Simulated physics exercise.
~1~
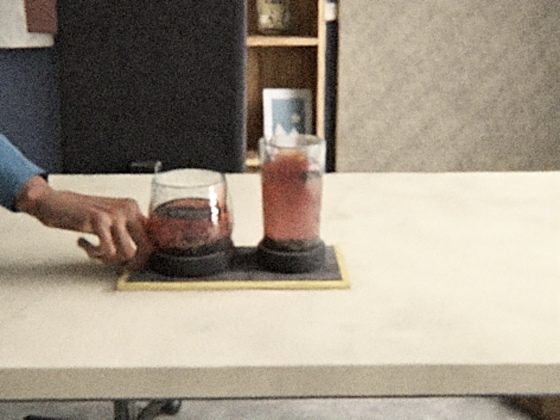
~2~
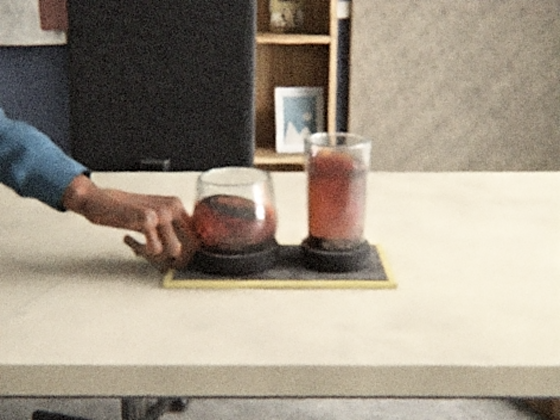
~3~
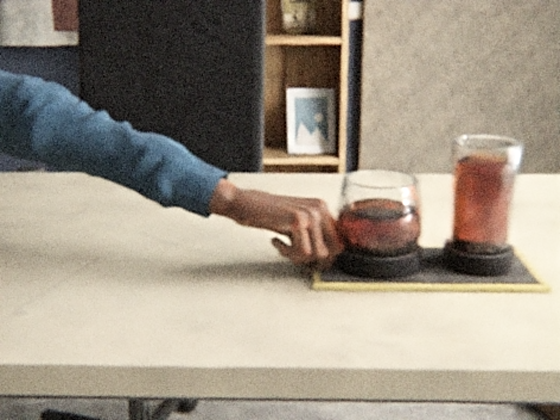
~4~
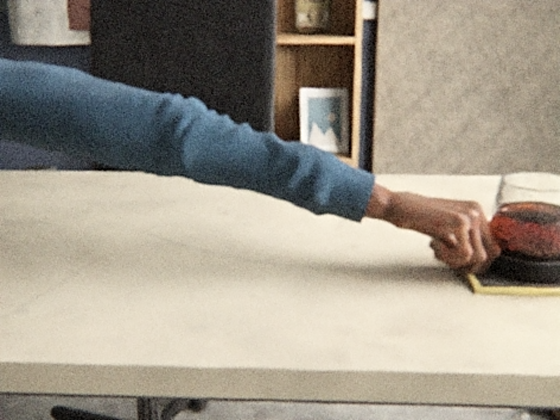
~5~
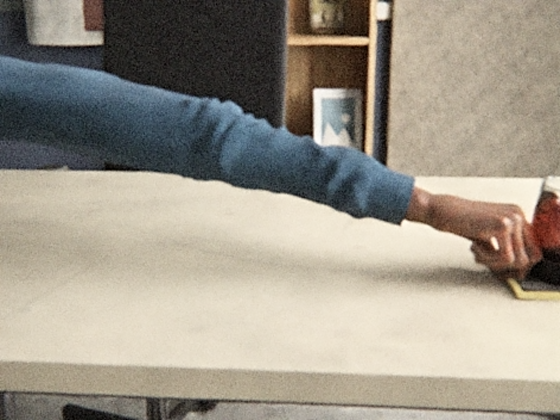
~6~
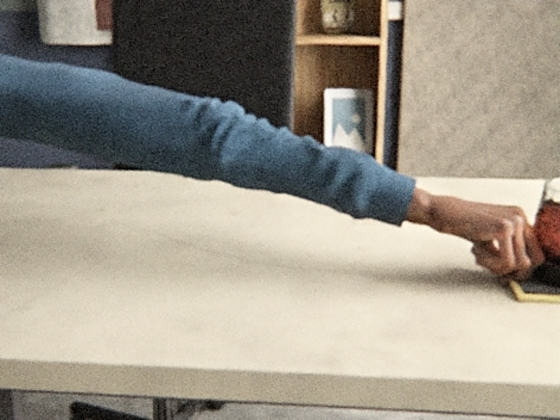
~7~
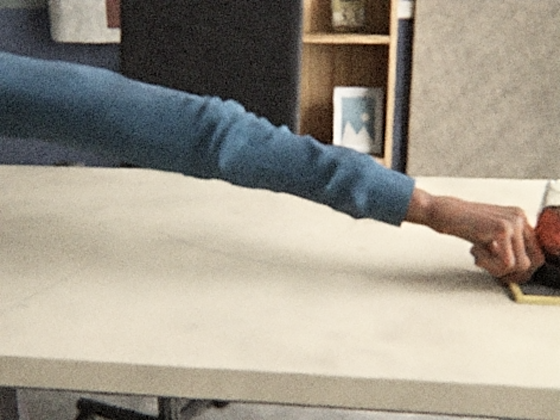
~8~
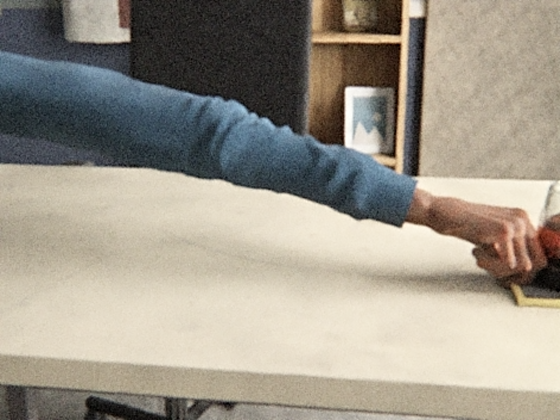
A dark tray with a yellow edge slides across a pale tabletop, seen from the front and slightly above, with a dark panel, a wooden shelf and a grey-beige wall behind. On it, a round-bellied glass stands left of a tall glass, both holding reddish tea in black holders. A hand in a blue sleeve, at the tray's left end, pushes it rightward, the arm stretching across the table as both glasses stay upright. The tall glass passes out of view at the right, then the tray stops with the hand still beside the partly visible round glass.
